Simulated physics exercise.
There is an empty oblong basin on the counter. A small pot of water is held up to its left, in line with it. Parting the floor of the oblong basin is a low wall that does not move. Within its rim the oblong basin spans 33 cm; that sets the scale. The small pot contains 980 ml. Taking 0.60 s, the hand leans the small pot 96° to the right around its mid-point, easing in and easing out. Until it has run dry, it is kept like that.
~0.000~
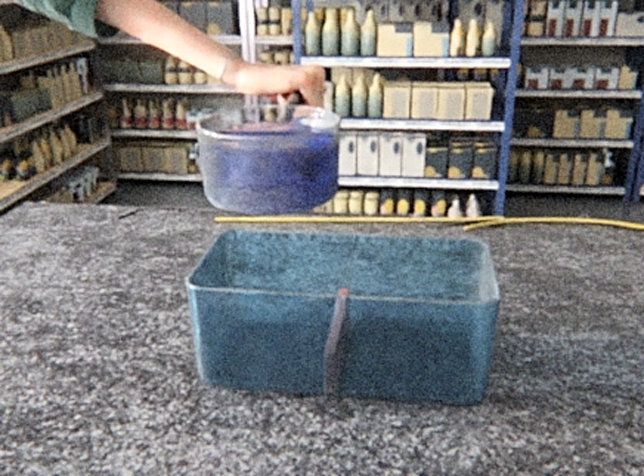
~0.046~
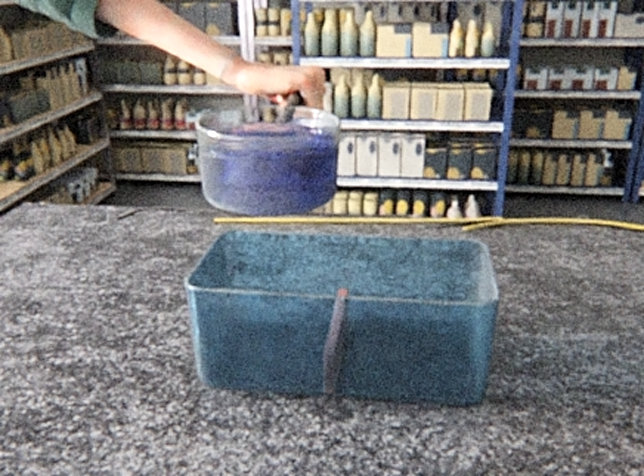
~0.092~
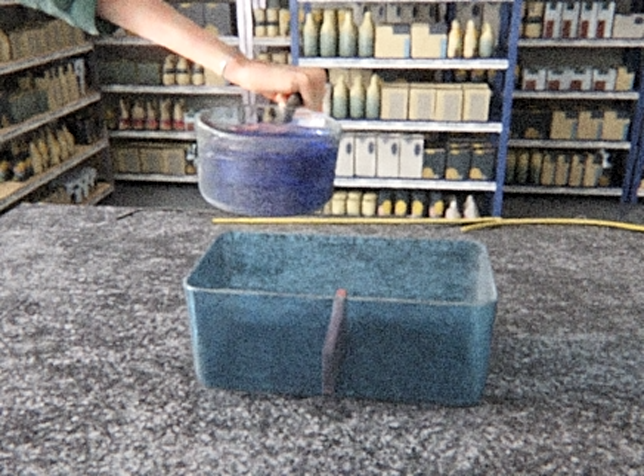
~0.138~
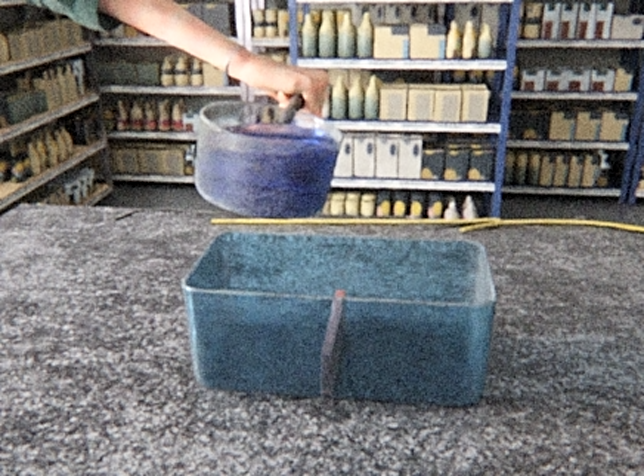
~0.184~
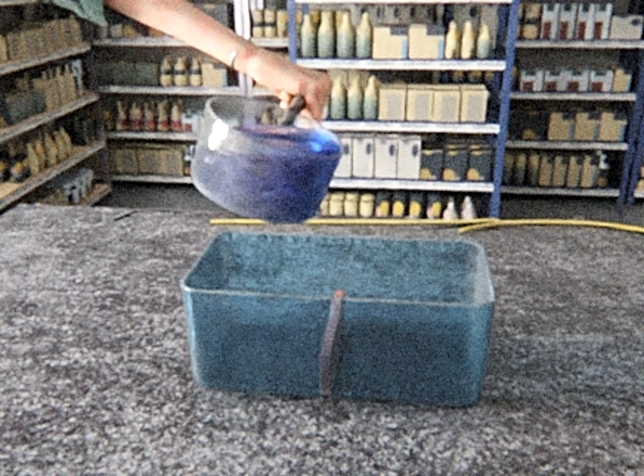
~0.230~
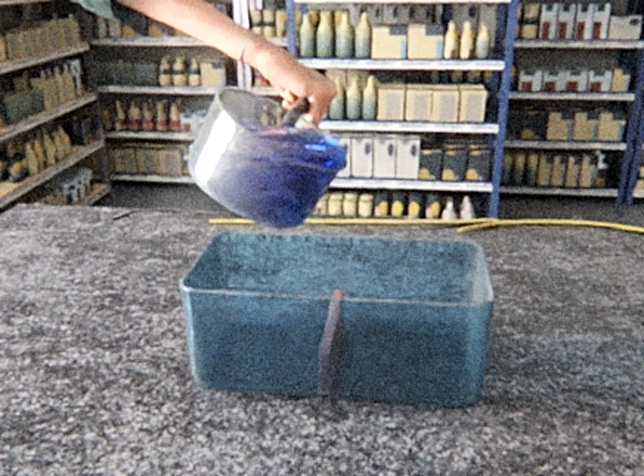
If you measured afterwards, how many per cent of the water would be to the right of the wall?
About 90 out of 100.
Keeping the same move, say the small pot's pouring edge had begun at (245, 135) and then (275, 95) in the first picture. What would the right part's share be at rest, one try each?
Roughly 5 per cent the first time and 50 per cent the second.
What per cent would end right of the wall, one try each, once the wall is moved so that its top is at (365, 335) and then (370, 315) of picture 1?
65 % and 70 %.
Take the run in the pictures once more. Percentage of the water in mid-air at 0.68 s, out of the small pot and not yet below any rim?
Airborne fraction: Approx. 7 %.
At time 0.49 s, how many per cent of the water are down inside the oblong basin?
I reckon close to 26 percent of it.
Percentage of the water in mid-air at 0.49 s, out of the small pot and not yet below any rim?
Near 36 per cent at that time.
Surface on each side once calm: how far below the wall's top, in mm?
About 48 mm left, about 16 mm right.
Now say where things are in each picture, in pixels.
In the first frame, it leans 0°; its right rim is at (339, 124); the water meets the walls at (207, 135) and (337, 138); the oblong basin's rim runs from (205, 257) to (493, 271); the wall's top is at (338, 319).
In the second frame, it leans 1°; its right rim is at (339, 126); the water meets the walls at (207, 135) and (336, 139).
In the third frame, it leans 5°; its right rim is at (340, 132); the water meets the walls at (206, 134) and (337, 141).
In the fourth frame, it leans 12°; its right rim is at (341, 141); the water meets the walls at (205, 134) and (338, 143).
In the fifth frame, it leans 21°; its right rim is at (342, 153); the water meets the walls at (205, 136) and (341, 146).
In the sixth frame, it leans 31°; its right rim is at (341, 166); the water meets the walls at (201, 138) and (340, 157); 2 per cent is over the edge.
By 0.49 s the tilt is 88° and 38 per cent is still to pour, 0 is left of the wall and 26 right of it.
By 0.68 s the tilt is 96° and 11 per cent is still to pour, 3 is left of the wall and 79 right of it.
By 0.88 s the tilt is 96° and 3 per cent is still to pour, 8 is left of the wall and 86 right of it.
By 1.10 s the tilt is 96° and 1 per cent is still to pour, 8 is left of the wall and 89 right of it.
At rest 9 per cent lies left of the wall, 90 right of it and 1 outside.
